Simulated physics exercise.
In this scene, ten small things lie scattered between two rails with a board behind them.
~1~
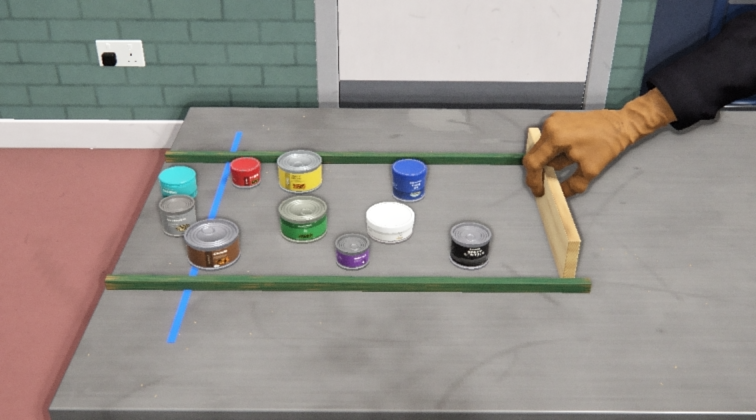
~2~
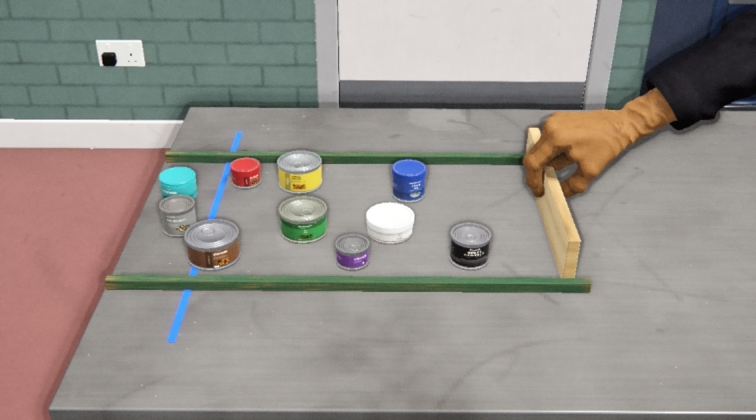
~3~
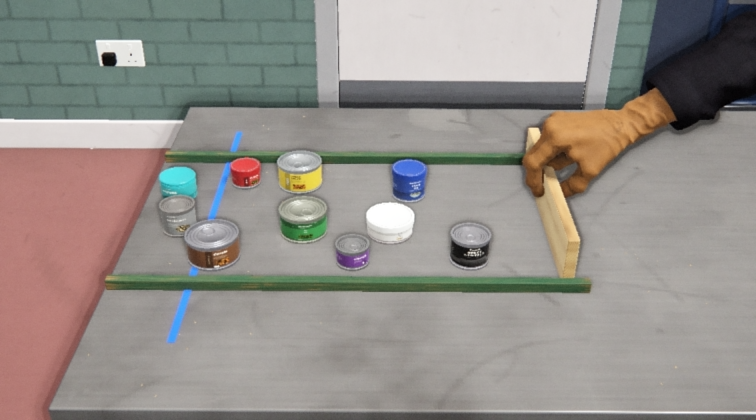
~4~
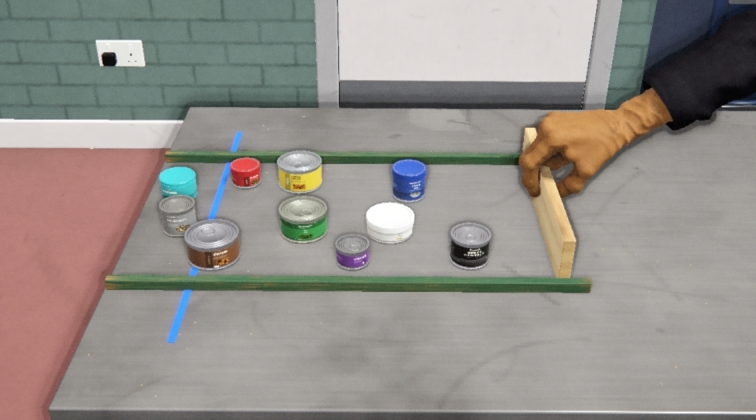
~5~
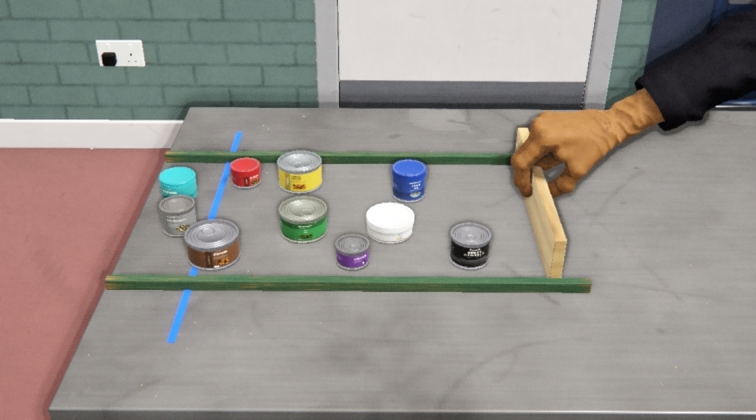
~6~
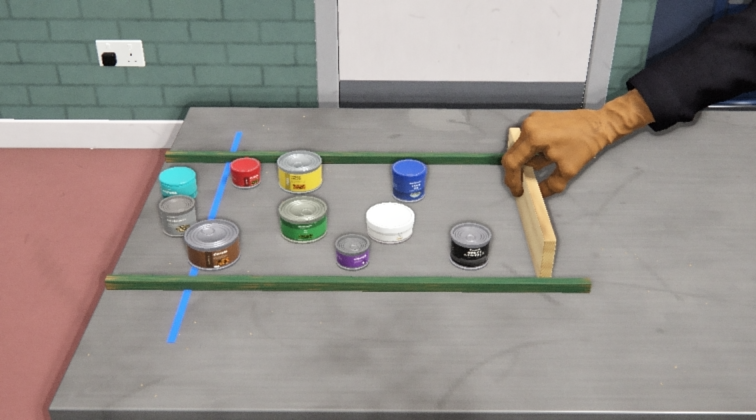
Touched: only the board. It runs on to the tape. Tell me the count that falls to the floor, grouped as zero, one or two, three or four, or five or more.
The count is one or two.
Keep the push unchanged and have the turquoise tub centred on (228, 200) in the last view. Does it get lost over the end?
From that start the object is safe.
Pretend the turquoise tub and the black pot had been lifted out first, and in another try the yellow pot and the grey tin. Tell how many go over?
Try 1: 1; try 2: 0.
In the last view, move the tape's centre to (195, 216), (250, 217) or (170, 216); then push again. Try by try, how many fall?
Try by try, 4, 0 and 5.
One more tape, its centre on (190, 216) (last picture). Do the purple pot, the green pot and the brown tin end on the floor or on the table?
Purple pot stays put, green pot goes off, brown tin goes off.
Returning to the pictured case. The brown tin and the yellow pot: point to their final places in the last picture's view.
Looks like one lands around (134, 243), and the other around (204, 165).
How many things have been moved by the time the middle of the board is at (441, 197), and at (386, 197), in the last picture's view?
1, then 4.
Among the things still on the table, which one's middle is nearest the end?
The green pot ends nearest.
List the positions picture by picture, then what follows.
In the first picture, turquoise tub (178, 185); grey tin (179, 216); brown tin (213, 244); board (549, 198); tape (212, 216).
In the second picture, grey tin (179, 217); red tin (246, 174).
In the third picture, brown tin (213, 245); black pot (470, 247).
In the fourth picture, turquoise tub (178, 185); yellow pot (300, 172).
In the fifth picture, grey tin (179, 217); green pot (303, 220).
In the sixth picture, turquoise tub (178, 185); grey tin (179, 217); brown tin (213, 245); board (528, 198); tape (212, 216).
A little later, none off yet; turquoise tub at rest near (178, 185); grey tin at rest near (179, 217); brown tin at rest near (213, 245).
When it is over, the number that fall off is one or two; down, grey tin.
